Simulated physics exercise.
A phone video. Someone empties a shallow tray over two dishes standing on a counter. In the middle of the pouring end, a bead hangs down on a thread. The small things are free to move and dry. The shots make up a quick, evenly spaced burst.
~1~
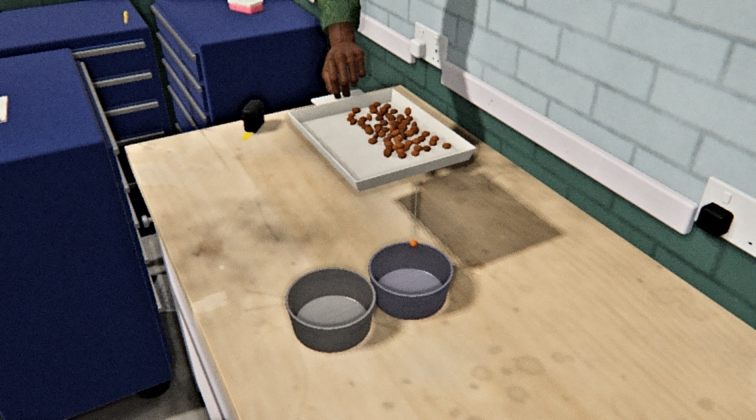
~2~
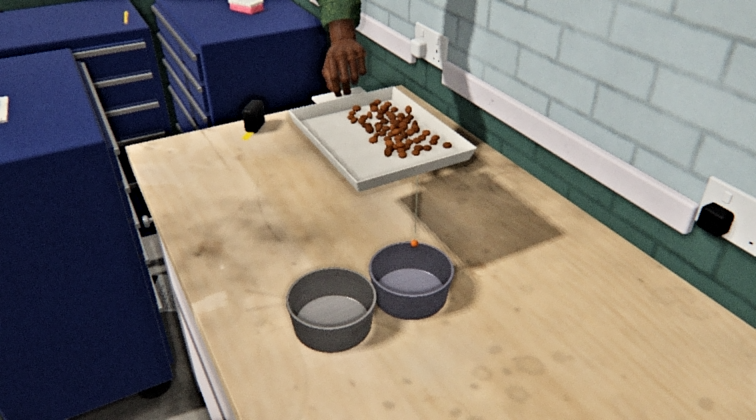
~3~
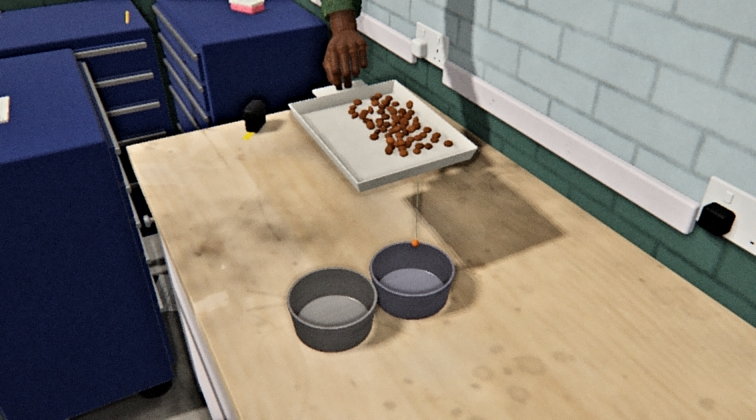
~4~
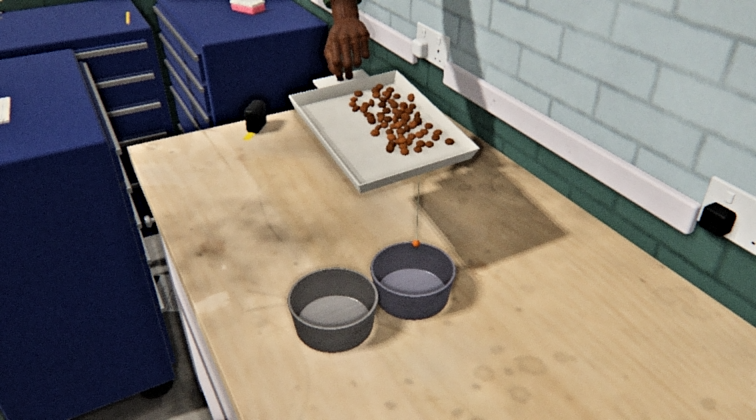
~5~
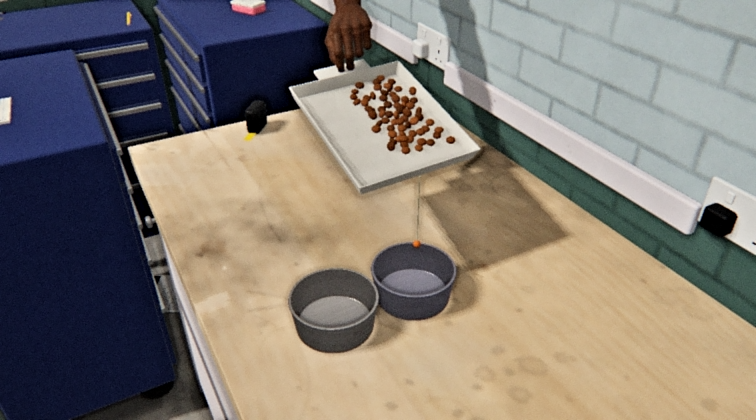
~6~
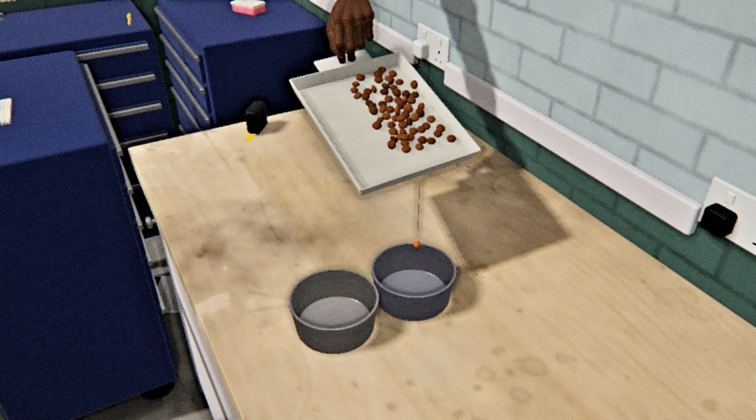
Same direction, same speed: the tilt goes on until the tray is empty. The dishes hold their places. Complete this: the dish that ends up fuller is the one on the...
Right.
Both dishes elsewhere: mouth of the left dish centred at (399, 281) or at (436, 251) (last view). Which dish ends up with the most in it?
First the dish on the left, then the left-hand dish.
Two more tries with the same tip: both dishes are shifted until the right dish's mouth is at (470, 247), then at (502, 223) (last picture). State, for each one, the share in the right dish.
The first try yields 20% and the second yields 0%.
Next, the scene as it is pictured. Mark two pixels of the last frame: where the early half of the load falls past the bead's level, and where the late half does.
The first part passes (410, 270); everything after passes (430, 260).
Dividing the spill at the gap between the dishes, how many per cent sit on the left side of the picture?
Around 10 percent of the pieces.
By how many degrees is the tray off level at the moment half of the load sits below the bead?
I'd put it at about 110 degrees.
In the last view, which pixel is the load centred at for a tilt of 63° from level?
The middle of the pieces sits at roughly (419, 166).
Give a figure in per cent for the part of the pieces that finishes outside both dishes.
Roughly 20 per cent.
Just after the last frame, tray tipped steeply; almost all on the tray; just a few in the air.
A moment on, tray tipped past a quarter turn; roughly half on the tray; just a few in the left dish; roughly a quarter in the right dish; roughly a quarter in the air.
Further on, tray tipped past a quarter turn; about a tenth in the left dish; the larger part in the right dish; roughly a quarter outside both.
When it is over, tray tipped past a quarter turn; about a tenth in the left dish; the larger part in the right dish; roughly a quarter outside both.
